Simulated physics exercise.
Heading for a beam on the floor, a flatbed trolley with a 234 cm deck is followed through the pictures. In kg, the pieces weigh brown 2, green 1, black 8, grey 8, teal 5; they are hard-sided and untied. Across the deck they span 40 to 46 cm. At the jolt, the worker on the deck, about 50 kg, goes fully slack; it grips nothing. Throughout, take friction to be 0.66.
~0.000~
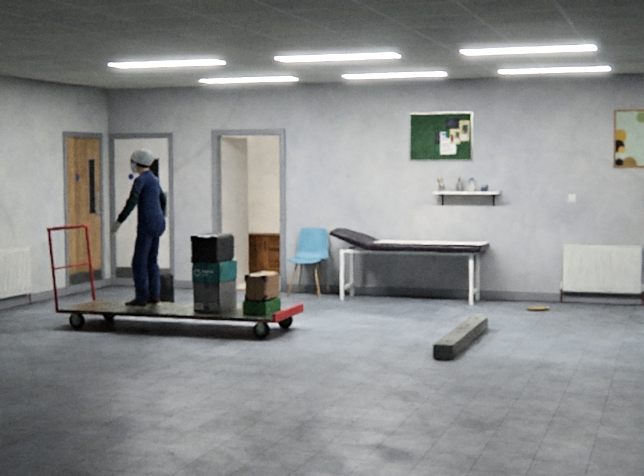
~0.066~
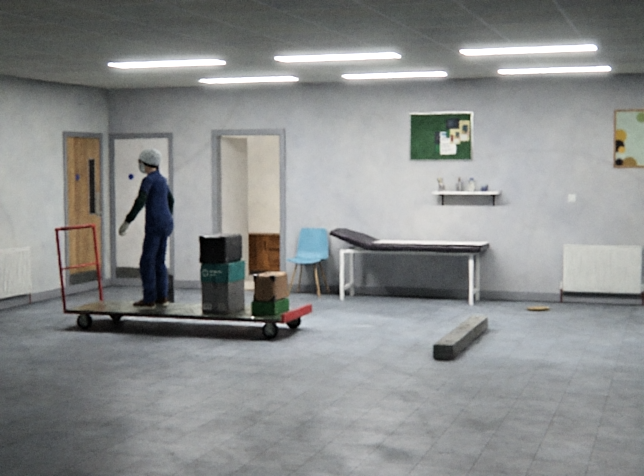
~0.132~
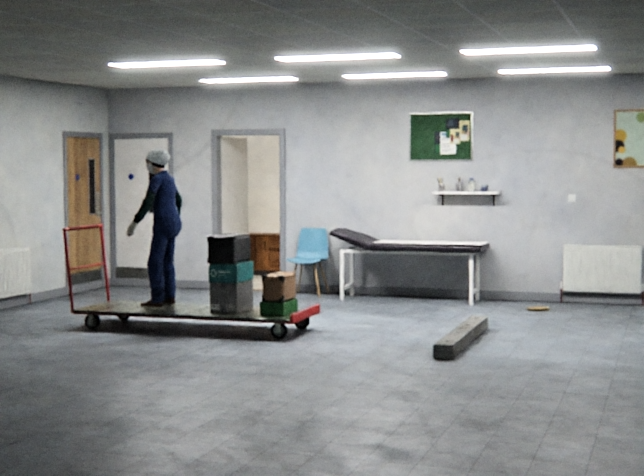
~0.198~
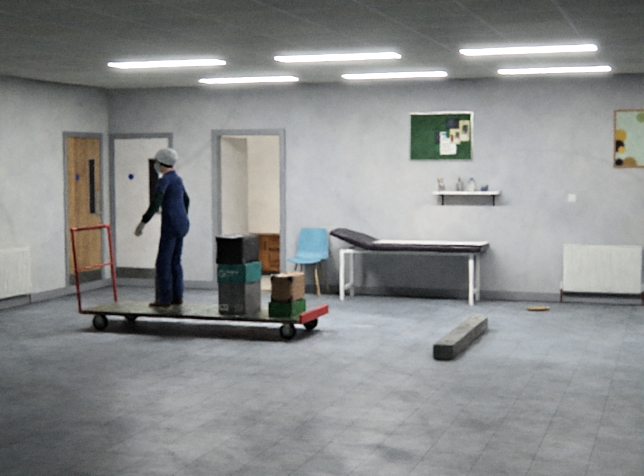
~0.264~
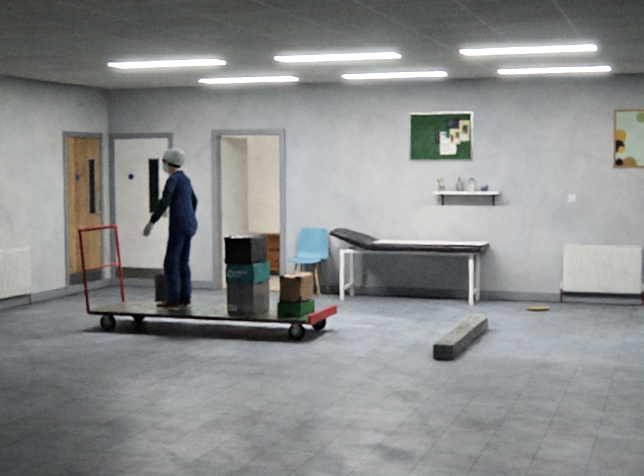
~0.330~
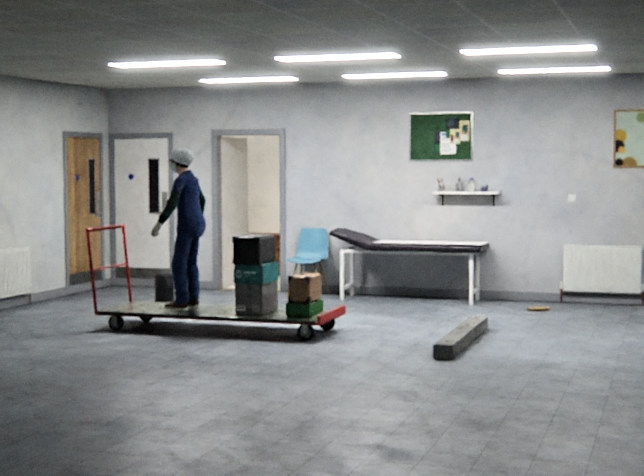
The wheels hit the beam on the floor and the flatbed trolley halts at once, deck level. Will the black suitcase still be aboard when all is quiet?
Off the deck.
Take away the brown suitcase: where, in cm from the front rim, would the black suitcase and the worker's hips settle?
Then the black one goes 80 cm past the front rim, and the hips stop 80 cm behind it.
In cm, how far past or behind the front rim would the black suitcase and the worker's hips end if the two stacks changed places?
The black item would overshoot the rim by 60 centimetres, and the hips would rest 80 centimetres behind it.
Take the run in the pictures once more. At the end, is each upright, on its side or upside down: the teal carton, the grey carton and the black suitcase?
Resting: Teal sideways, grey sideways, black sideways.
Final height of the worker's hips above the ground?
They end up some 50 cm off the ground.
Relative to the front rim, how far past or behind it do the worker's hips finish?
Around 80 cm back from the rim.
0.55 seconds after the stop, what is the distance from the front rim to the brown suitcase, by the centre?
Around 10 cm short of the front rim.
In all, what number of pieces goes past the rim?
Total: 2.
The wheels strike at 1.26 s.
After 1.51 s the black suitcase is 55 cm behind the rim, tilted 20°, near (406, 251) in the last picture's view.
After 1.81 s the black suitcase is 20 cm behind the rim, tilted 45°, near (442, 257) in the last picture's view.
After 2.26 s the black suitcase is 30 cm past the rim, tilted 95°, near (495, 304) in the last picture's view.
Final state at 3.7 s, past the rim, brown suitcase and black suitcase; behind it, green carton, grey carton, teal carton and the worker's hips.
